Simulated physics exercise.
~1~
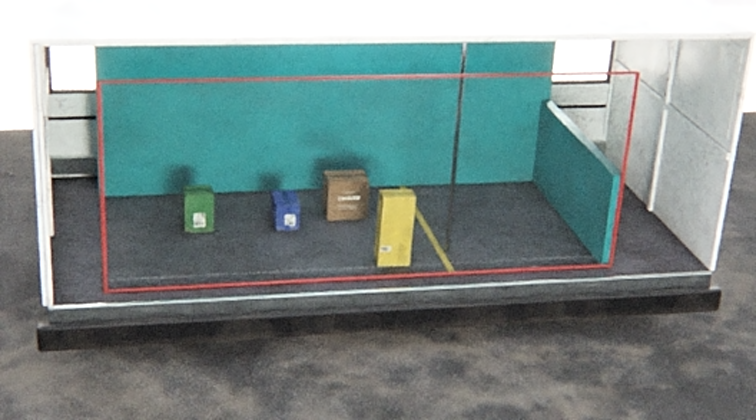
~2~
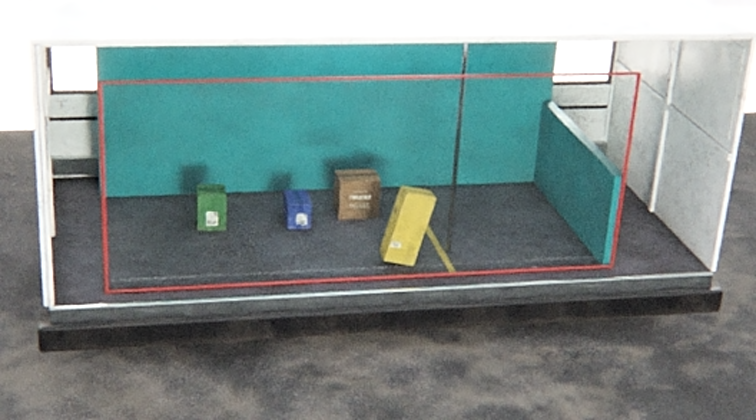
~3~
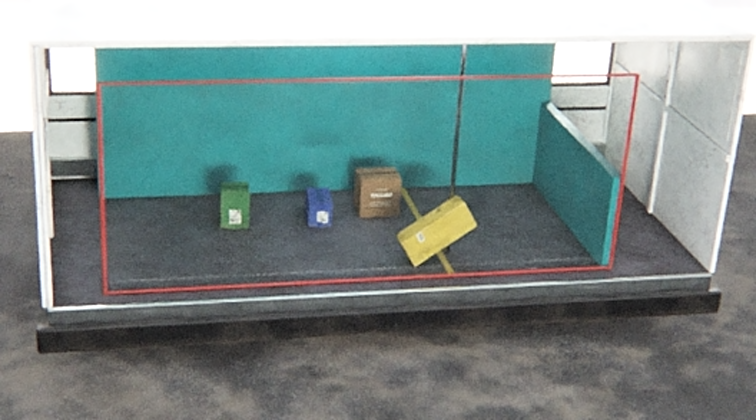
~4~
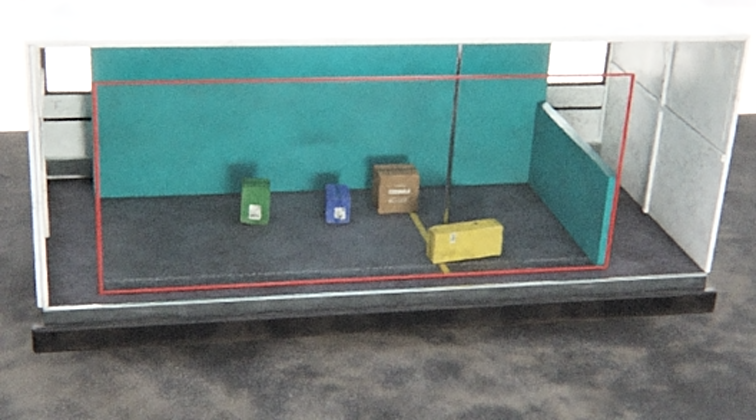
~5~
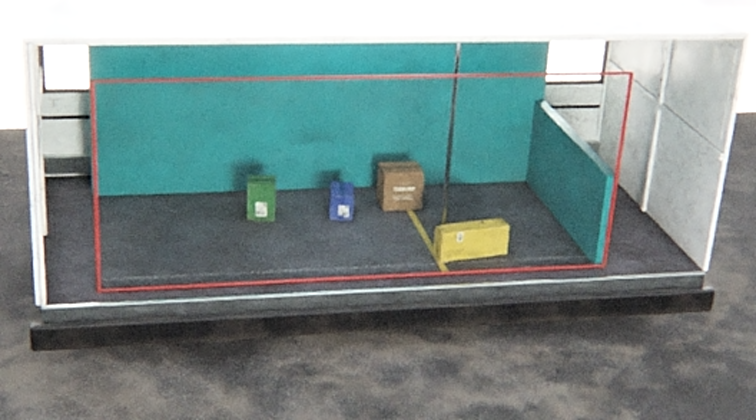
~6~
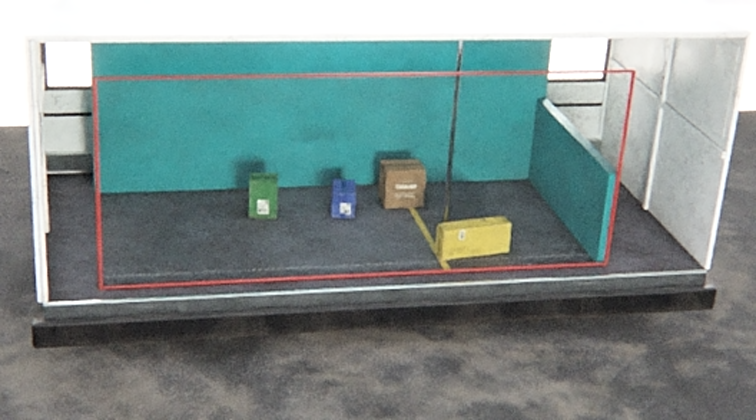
The yellow tall box slides right, topples onto its side and rests past the yellow line.
